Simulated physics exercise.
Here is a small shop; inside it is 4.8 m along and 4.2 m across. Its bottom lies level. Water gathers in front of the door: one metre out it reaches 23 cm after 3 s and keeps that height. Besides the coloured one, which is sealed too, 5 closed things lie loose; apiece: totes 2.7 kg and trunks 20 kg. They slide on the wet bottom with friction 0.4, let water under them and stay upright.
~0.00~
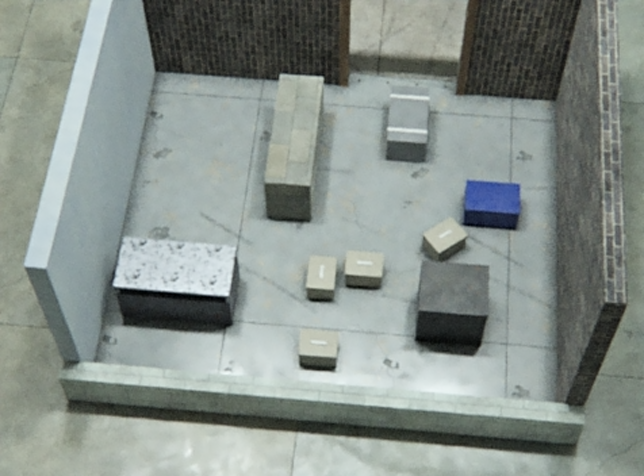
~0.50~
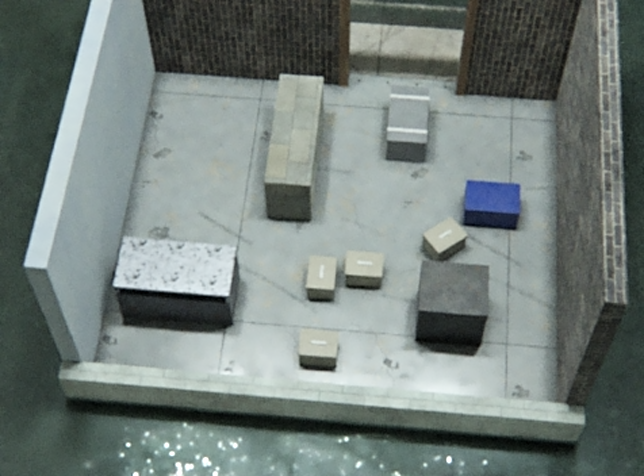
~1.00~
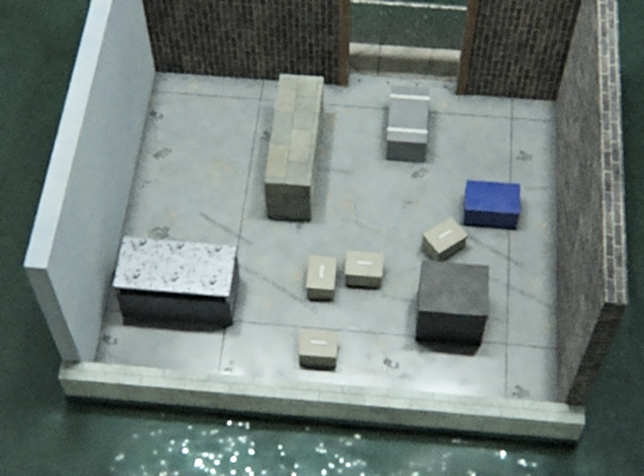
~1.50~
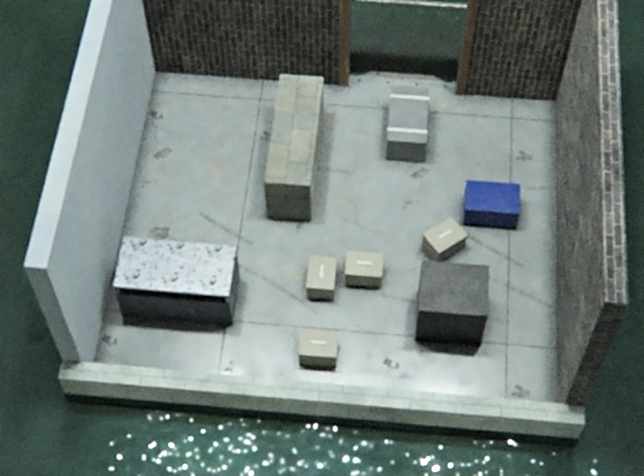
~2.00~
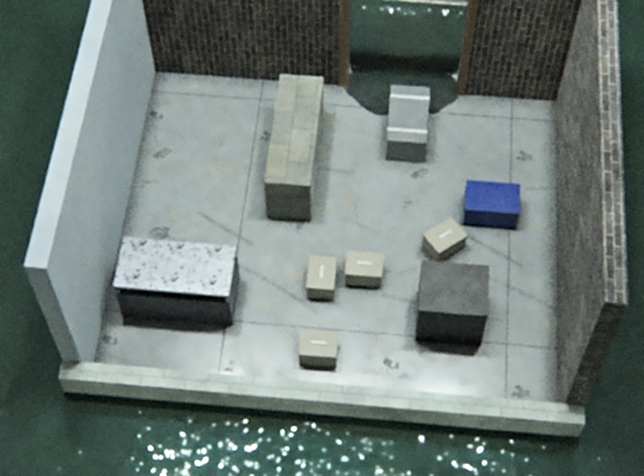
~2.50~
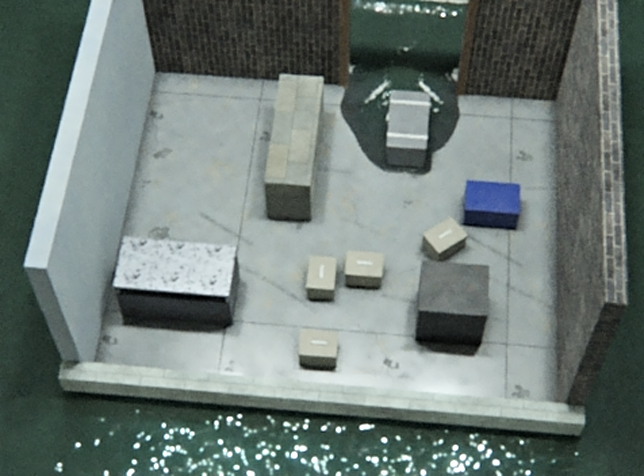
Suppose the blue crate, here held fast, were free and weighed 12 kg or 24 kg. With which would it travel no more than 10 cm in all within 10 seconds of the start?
For it, neither load is enough.
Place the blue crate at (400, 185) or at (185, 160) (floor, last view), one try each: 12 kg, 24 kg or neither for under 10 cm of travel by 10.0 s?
In that order: Neither is enough; the smaller is enough.
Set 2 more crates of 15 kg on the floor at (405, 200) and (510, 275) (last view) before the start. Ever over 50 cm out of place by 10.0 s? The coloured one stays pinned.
In that order: Past it, more.
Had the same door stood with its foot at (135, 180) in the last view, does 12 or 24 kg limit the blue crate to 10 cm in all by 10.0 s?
In that case only the larger load is enough.
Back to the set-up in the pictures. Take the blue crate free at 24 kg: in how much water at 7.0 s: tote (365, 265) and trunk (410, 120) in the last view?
About 8 and 9 cm.
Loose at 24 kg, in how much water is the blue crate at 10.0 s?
About 16 cm.
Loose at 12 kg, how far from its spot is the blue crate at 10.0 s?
About 200 cm.
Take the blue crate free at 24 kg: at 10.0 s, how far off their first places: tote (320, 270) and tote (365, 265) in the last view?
In turn: 200 cm, 200 cm.
After 3.5 s the blue crate would be 0 cm from its start with 12 kg and 0 cm from its start with 24 kg; 1 cm of water round it then.
After 4.5 s the blue crate would be 54 cm from its start with 12 kg and 17 cm from its start with 24 kg; 6 cm of water round it then.
After 7.0 s the blue crate would be 206 cm from its start with 12 kg and 92 cm from its start with 24 kg; 10 cm of water round it then.
After 10.0 s the blue crate would be 194 cm from its start with 12 kg and 153 cm from its start with 24 kg; 16 cm of water round it then.
